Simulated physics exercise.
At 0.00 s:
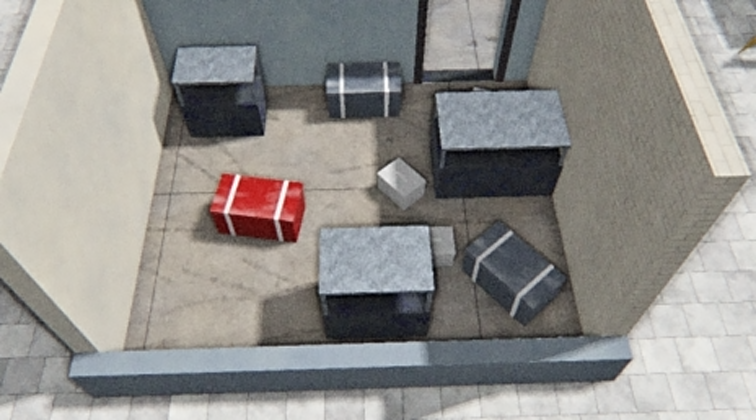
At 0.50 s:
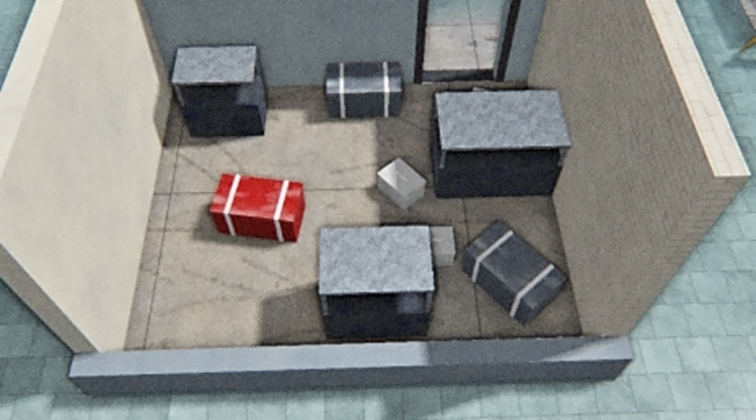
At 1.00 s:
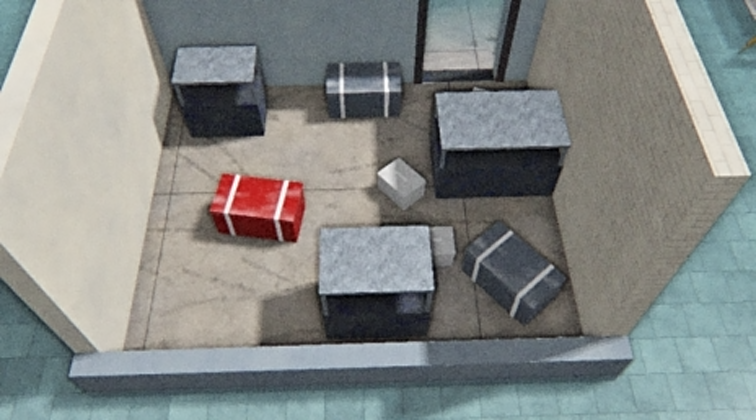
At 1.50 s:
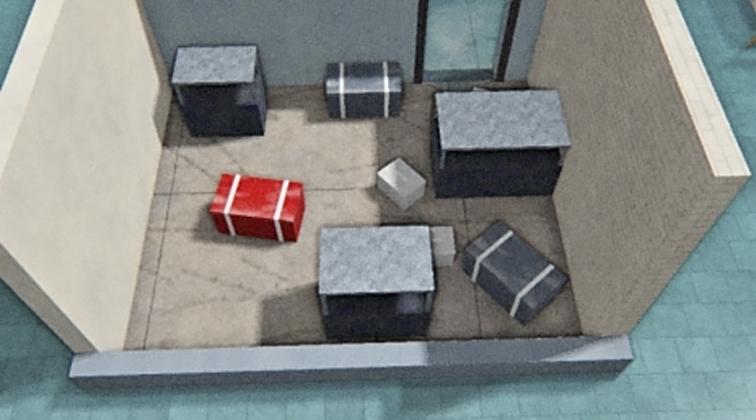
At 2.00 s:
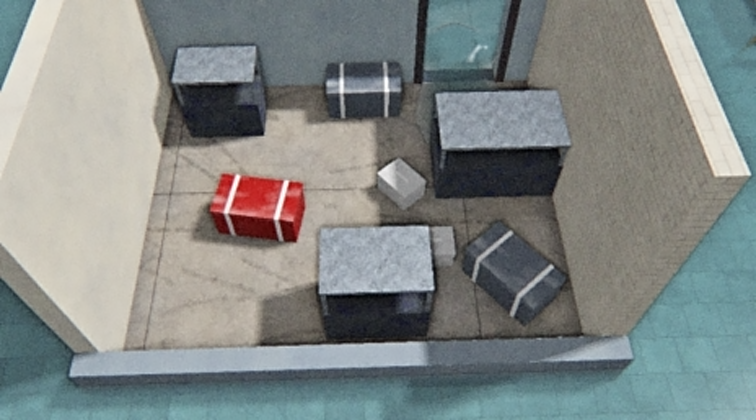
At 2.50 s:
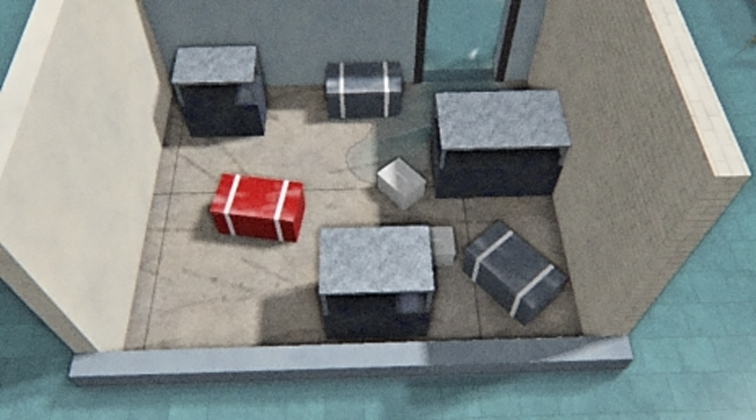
The clip opens on a roofless room seen from above, with a red strapped trunk among dark trunks and grey-topped boxes and dry paving outside. Blue-green water covers the paving, then reaches the open doorway. A thin, clear sheet spreads inside toward a small pale block, while nothing visibly shifts.
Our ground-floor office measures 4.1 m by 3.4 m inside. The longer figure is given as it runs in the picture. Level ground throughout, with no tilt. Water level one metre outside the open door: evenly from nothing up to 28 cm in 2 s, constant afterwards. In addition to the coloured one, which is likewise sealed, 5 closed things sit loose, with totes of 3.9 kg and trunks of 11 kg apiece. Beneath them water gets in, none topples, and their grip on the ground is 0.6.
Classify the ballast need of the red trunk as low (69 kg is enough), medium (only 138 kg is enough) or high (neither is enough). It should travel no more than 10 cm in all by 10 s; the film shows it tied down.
Low.
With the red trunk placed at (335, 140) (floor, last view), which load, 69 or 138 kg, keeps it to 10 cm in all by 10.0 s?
Outcome - success with both.
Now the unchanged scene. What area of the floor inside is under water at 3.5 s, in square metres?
About 4.5 m2 is covered.
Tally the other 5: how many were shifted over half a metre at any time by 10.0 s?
The count comes to 3.
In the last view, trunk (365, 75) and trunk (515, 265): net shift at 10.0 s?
The first is 120 cm from its start, the second 20 cm.
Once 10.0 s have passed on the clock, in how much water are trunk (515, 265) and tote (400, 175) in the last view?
About 7 and 5 cm.
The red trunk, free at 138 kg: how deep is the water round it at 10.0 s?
Something like 13 centimetres.
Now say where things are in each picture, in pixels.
The first frame shows the red trunk at (257, 197), on the bottom; 0.0 m2 under water; 0 of 6 have shifted.
The second frame shows the red trunk at (257, 197) rests on the ground; 0.0 m2 under water; 0 of 6 have shifted.
The third frame shows the red trunk at (257, 197), on the bottom; 0.0 m2 under water; 0 of 6 have shifted.
The fourth frame shows the red trunk at (257, 197) rests on the ground; water covers 0.1 m2; 0 of 6 have shifted.
The fifth frame shows the red trunk at (257, 197), on the bottom; water covers 0.8 m2; 1 of 6 have shifted.
The sixth frame shows the red trunk at (257, 197), on the bottom; 1.8 m2 under water; 1 of 6 have shifted.
After 3.5 s the red trunk would be 0 cm from its start with 69 kg and 0 cm from its start with 138 kg; 4 cm of water round it then.
After 4.5 s the red trunk would be 0 cm from its start with 69 kg and 0 cm from its start with 138 kg; 4 cm of water round it then.
After 7.0 s the red trunk would be 0 cm from its start with 69 kg and 0 cm from its start with 138 kg; 7 cm of water round it then.
After 10.0 s the red trunk would be 0 cm from its start with 69 kg and 0 cm from its start with 138 kg; 13 cm of water round it then.
